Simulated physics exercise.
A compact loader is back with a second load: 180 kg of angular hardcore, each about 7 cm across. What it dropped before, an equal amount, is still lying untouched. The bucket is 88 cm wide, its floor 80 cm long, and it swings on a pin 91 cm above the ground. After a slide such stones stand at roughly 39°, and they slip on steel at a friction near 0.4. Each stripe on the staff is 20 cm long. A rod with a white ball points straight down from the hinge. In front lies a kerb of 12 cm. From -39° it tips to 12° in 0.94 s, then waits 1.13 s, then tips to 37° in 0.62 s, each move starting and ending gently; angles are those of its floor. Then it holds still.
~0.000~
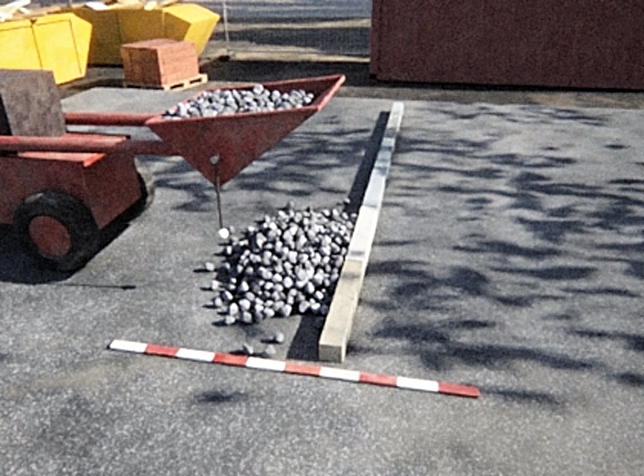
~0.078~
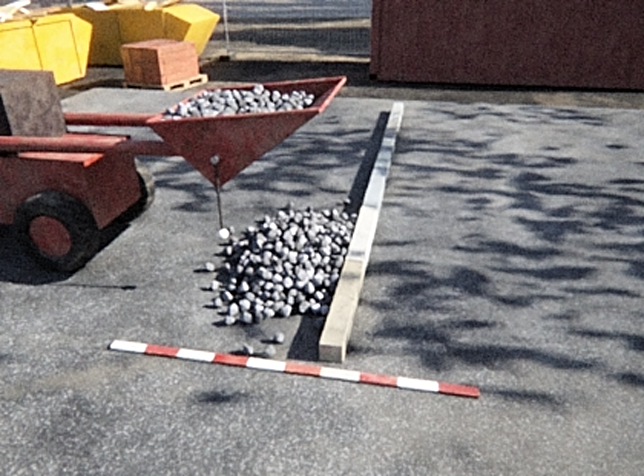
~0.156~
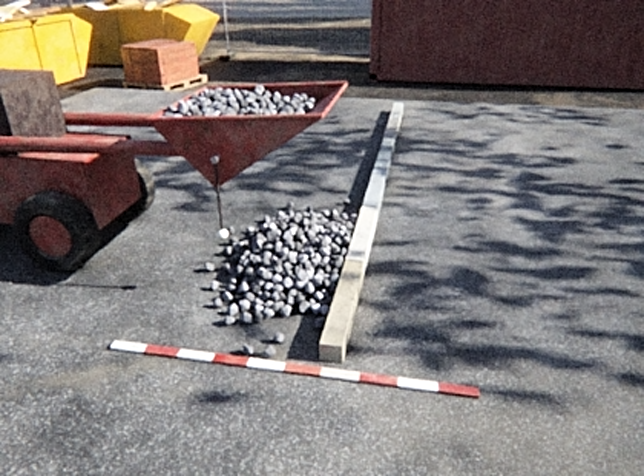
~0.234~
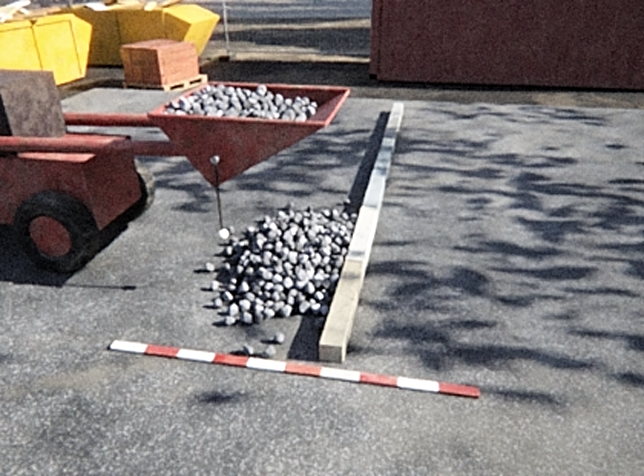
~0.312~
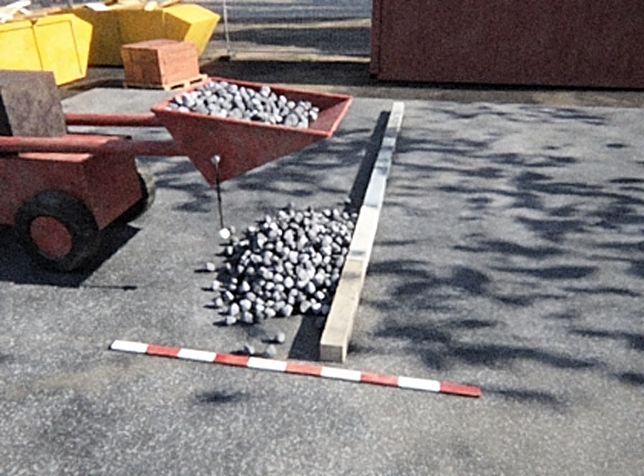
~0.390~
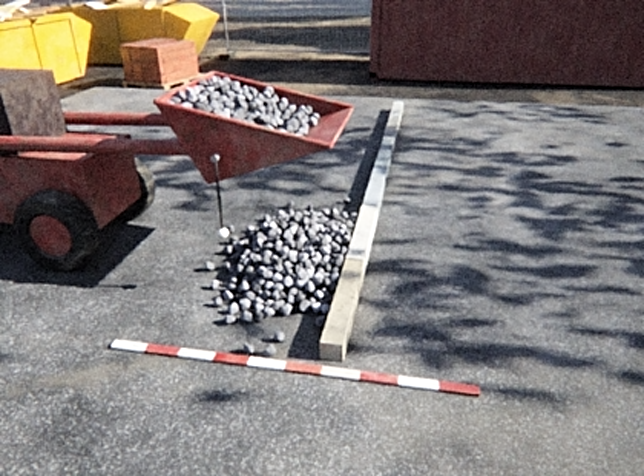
On a paved yard, a red bucket full of grey stones slowly tilted forward, its right-hand lip dipping lower, while a pile of similar stones lay still beside a long pale kerb.
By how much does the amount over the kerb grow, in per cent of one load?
Close to 31 parts in a hundred.
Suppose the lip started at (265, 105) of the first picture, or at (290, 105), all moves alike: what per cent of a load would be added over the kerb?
About 0 and 10 per cent.
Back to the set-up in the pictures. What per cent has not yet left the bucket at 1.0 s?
About 100 per cent.
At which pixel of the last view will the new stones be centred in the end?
Near (345, 245).
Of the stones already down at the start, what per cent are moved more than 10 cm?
Roughly 0 per cent of them.
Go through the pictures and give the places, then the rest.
In the first picture, lip at (319, 109), floor tilted -39°, highest stones at (251, 96). The earlier load is highest near (289, 231), 20 cm above ground level, 100 % on this side of the kerb.
In the second picture, the bucket is at -38°, its lip at (320, 111); the top of the load is at (241, 96); the stones move at 0.1 m/s on average.
In the third picture, the bucket is at -35°, its lip at (322, 116); the top of the load is at (240, 95); the stones move at 0.2 m/s on average.
In the fourth picture, the bucket is at -31°, its lip at (326, 125); the top of the load is at (229, 94); the stones move at 0.2 m/s on average.
In the fifth picture, the bucket is at -26°, its lip at (329, 135); the top of the load is at (213, 89); the stones move at 0.3 m/s on average.
In the sixth picture, the bucket is at -20°, its lip at (331, 146); the top of the load is at (211, 85); the stones move at 0.3 m/s on average.
After 0.7 s the floor is at 4°; in per cent of one load, 100 in the bucket, 100 on this side of the kerb; the foremost stones are at (348, 243).
After 1.0 s the floor is at 12°; in per cent of one load, 100 in the bucket, 100 on this side of the kerb; the foremost stones are at (348, 243).
After 3.1 s the floor is at 37°; in per cent of one load, 29 in the bucket, 166 on this side of the kerb, 5 over the kerb; the foremost stones are at (399, 252).
After 5.6 s the floor is at 37°; in per cent of one load, 0 in the bucket, 169 on this side of the kerb, 31 over the kerb; the foremost stones are at (455, 273). Net gain over the kerb, 31.
